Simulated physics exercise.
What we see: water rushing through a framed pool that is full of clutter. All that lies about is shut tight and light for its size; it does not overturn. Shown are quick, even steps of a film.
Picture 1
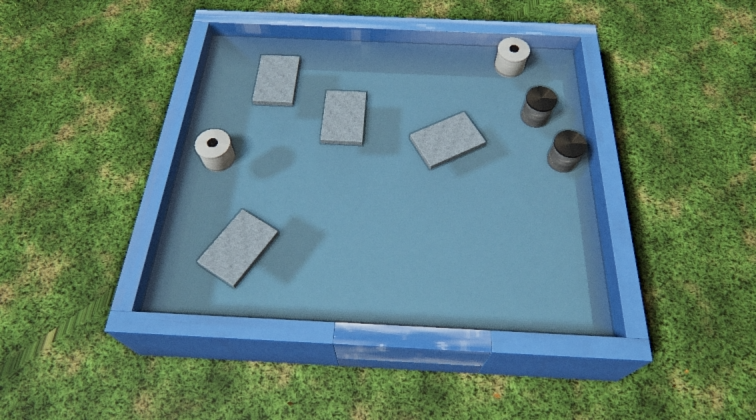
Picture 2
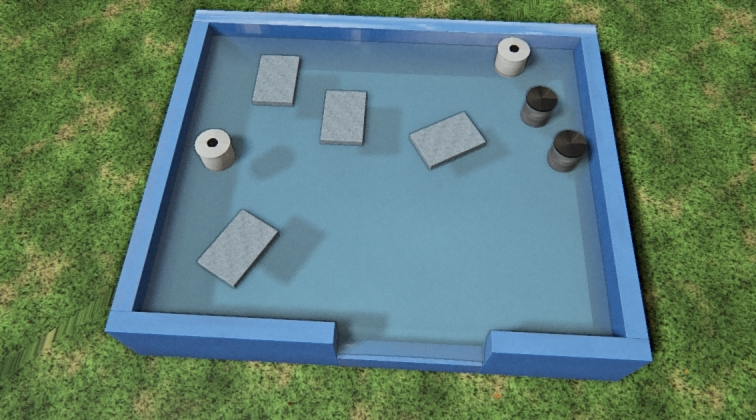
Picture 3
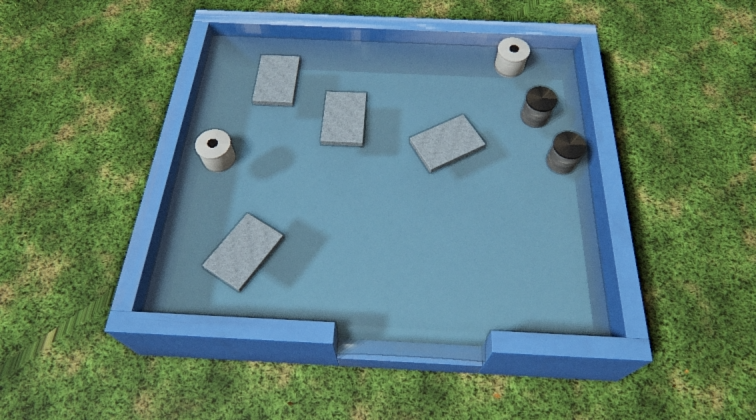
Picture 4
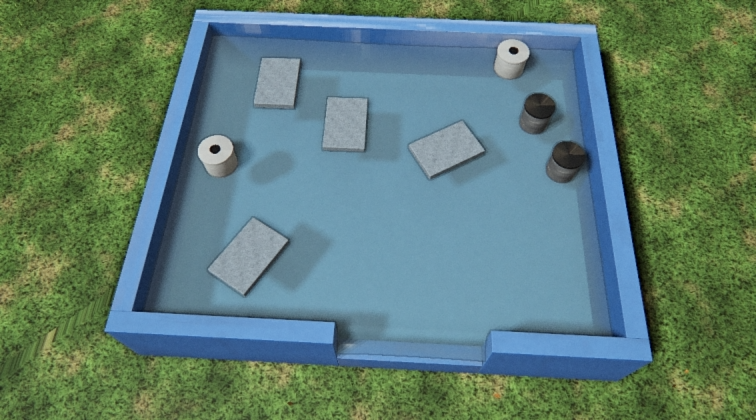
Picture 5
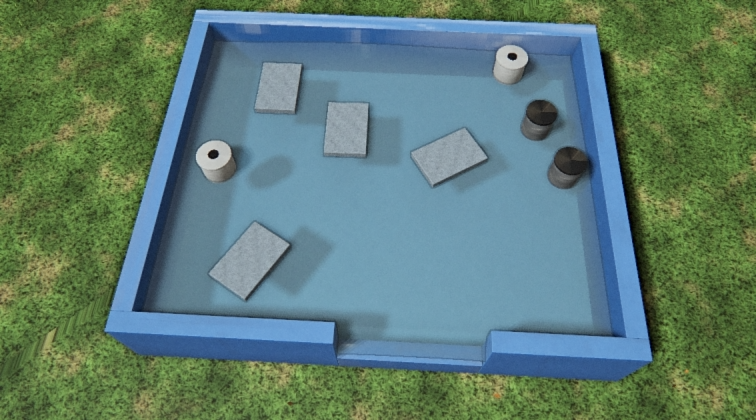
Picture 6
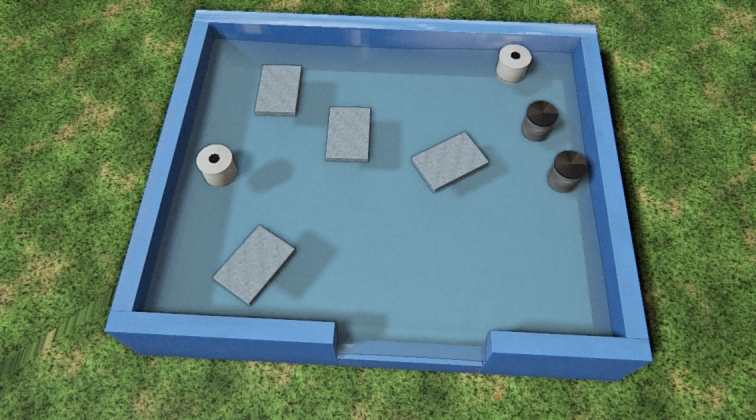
A panel in the near wall of a blue-framed pool disappears, leaving a gap, and then the gray slabs and the white and dark cylinders floating inside drift slightly toward the near side, staying close to where they began.
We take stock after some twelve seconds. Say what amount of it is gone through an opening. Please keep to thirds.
The fraction ends up lower than a third.
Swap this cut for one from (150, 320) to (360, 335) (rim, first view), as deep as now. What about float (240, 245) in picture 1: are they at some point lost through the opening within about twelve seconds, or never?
The outcome for it is flushed out.
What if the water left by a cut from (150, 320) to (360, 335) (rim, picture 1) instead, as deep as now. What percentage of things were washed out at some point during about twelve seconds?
About 20 %.
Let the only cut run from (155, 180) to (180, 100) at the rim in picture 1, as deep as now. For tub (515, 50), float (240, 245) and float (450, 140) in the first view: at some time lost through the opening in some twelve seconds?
Per object, as asked: Not flushed / flushed / not flushed.
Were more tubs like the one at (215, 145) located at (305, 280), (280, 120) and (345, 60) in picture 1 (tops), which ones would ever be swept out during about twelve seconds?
Well, taking each in turn, that's lost to the flow, never removed and finally never removed.
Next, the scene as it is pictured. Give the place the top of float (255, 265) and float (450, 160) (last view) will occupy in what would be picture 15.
They'd be somewhere near (294, 287) and (451, 186).
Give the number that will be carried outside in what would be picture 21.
All told, it is 0.
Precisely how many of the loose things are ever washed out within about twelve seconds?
The total is 0.
A moment on, 0 of 8 are out; 8 afloat.
Next, 0 of 8 are out; 8 afloat.
Later, 0 of 8 are out; 8 afloat.
In the end, 0 of 8 are out; 8 afloat.
